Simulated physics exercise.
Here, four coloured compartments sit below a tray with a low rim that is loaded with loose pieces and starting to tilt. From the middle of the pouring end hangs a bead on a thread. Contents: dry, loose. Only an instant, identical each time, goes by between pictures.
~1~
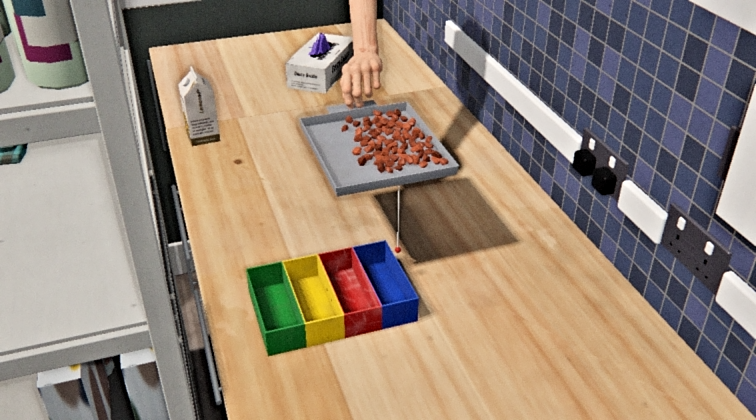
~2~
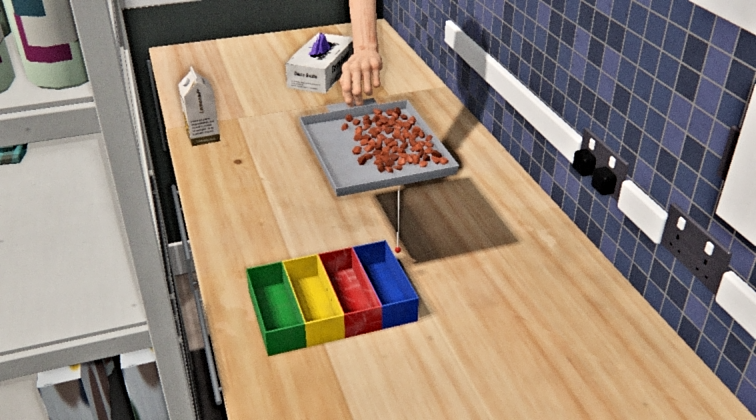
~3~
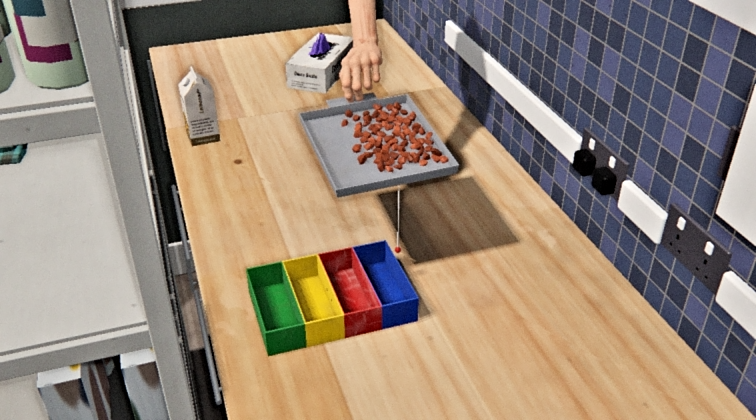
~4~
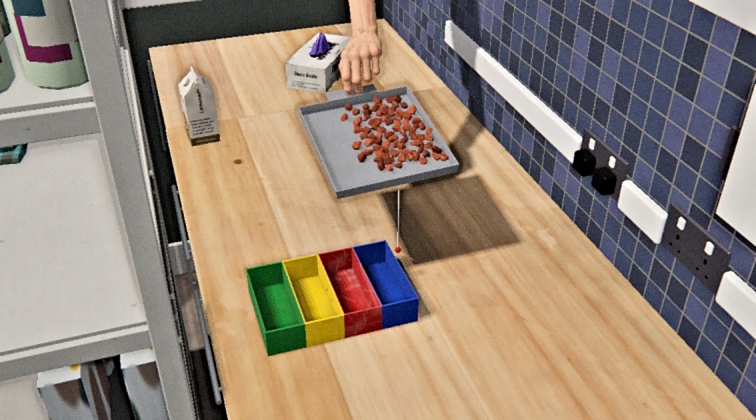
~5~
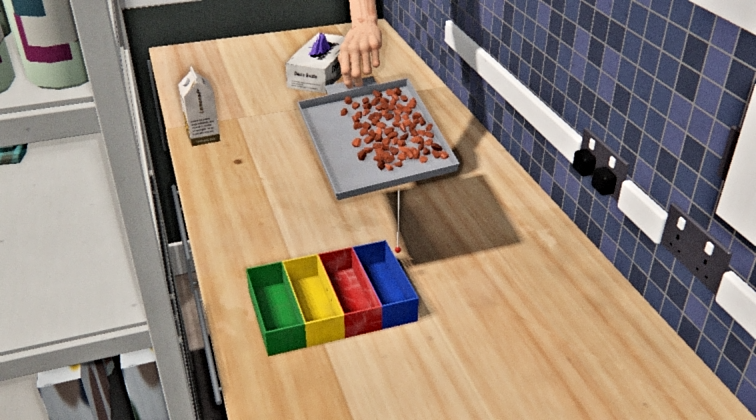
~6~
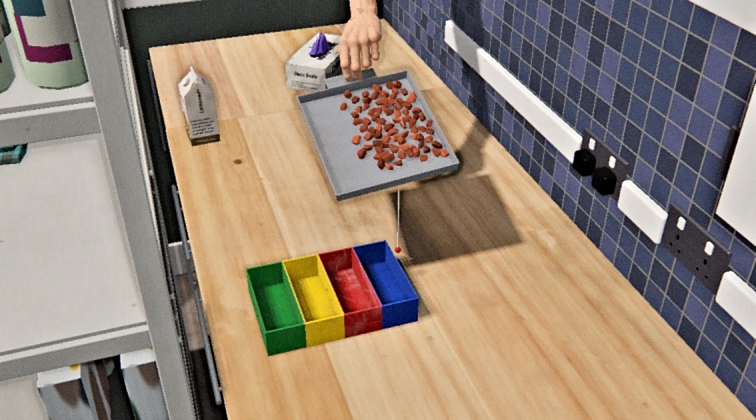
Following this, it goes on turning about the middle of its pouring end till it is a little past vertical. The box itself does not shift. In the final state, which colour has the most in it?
Most ends up in red.
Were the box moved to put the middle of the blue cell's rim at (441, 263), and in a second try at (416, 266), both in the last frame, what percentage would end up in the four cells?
Near 100 % and 100 %.
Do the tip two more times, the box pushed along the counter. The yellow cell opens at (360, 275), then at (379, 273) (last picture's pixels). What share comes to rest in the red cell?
It would be near 20 per cent first and near 10 per cent second.
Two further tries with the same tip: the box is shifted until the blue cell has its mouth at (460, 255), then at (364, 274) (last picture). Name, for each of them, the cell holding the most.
In turn: That green cell; the cell in blue.
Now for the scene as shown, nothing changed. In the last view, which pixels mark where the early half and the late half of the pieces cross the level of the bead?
I'd put it at roughly (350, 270), and after that at roughly (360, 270).
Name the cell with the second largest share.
That one is the blue one.
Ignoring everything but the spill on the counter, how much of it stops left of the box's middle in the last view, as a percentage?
My estimate is some 10 per cent.
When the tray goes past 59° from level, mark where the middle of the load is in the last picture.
I'd put it at about (375, 172).
Shortly afterwards, tray tipped steeply; all but a few on the tray; a little falling or outside the box.
Next, tray tipped right over; near half on the tray; near a quarter in the red cell; a little in the yellow cell; a little in the blue cell; a little falling or outside the box.
Some moments later, tray tipped past a quarter turn; near two thirds in the red cell; near a quarter in the blue cell; a little in the yellow cell; a little falling or outside the box.
In the end, tray tipped past a quarter turn; near two thirds in the red cell; near a quarter in the blue cell; a little in the yellow cell; none at all in the green cell; a little outside the box.
